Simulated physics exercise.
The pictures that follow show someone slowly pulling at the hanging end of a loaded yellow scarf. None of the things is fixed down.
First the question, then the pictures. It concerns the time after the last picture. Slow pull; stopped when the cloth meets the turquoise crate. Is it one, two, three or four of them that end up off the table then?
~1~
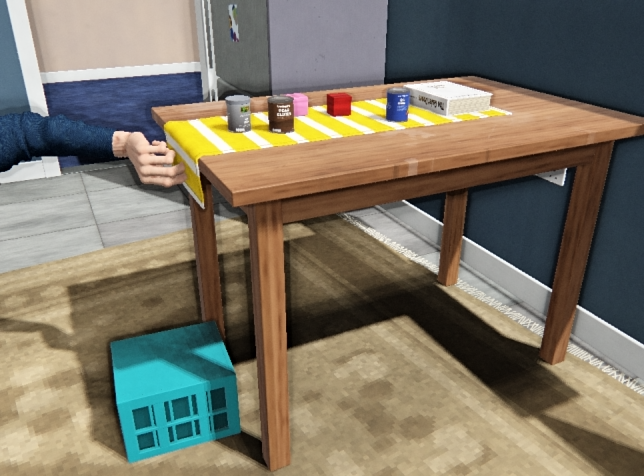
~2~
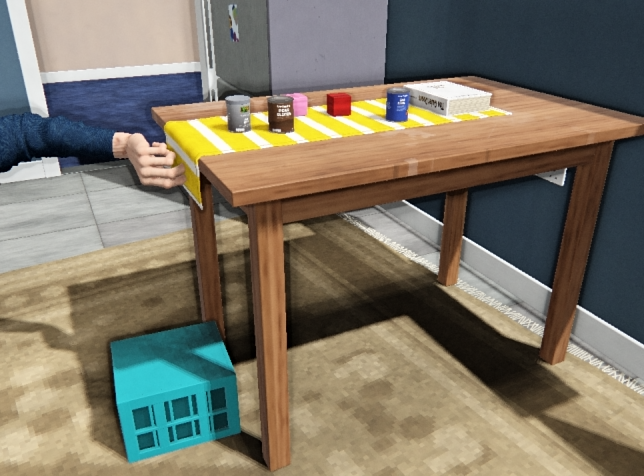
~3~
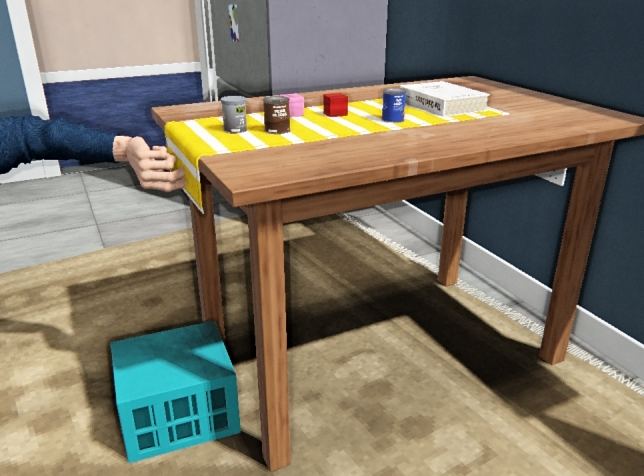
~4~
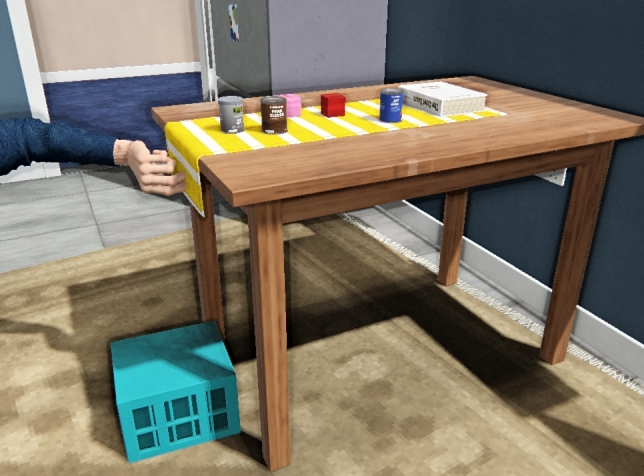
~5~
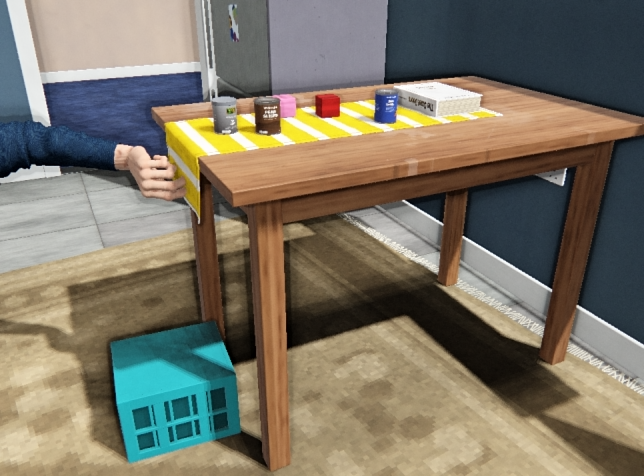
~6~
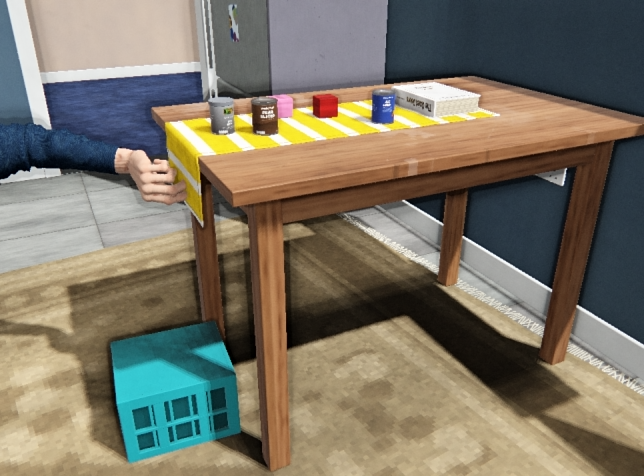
Oh, the ones that fall number four in all this time.
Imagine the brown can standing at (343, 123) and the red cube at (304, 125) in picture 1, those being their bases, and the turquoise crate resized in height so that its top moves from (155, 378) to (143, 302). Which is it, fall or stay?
The brown can stays put; the red cube stays put.
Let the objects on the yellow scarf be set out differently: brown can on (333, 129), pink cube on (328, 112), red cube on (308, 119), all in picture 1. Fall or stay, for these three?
The brown can ends up off; the pink cube ends up off; the red cube ends up off.
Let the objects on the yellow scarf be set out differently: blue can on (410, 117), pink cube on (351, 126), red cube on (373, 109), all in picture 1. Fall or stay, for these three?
In the end the blue can is still up there, the pink cube is no longer up there and the red cube is still up there.
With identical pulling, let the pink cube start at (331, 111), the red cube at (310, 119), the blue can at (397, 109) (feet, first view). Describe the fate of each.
As for the pink cube, it leaves the top; the red cube, it leaves the top; the blue can, it holds its spot.
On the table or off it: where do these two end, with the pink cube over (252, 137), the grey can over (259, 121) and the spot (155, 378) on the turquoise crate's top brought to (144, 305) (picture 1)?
The pink cube tumbles off, the grey can falls.
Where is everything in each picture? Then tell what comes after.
Hem (205, 209); grey can (238, 98); brown can (280, 98); pink cube (295, 96); red cube (339, 95); blue can (398, 90); top of the crate (155, 378), in the first picture.
Hem (203, 209); grey can (238, 98), in the second picture.
Hem (204, 213); brown can (276, 99), in the third picture.
Hem (205, 217); pink cube (288, 96); top of the crate (155, 378), in the fourth picture.
Hem (200, 224); red cube (328, 96), in the fifth picture.
Hem (203, 227); grey can (221, 100); brown can (264, 100); pink cube (280, 97); red cube (325, 96); blue can (384, 91), in the sixth picture.
Early on, hem near (192, 284); grey can and brown can gone.
Midway, hem near (196, 337); grey can, brown can and pink cube gone.
Finally, hem on the crate; grey can, brown can, pink cube and red cube gone. Over the edge go four.
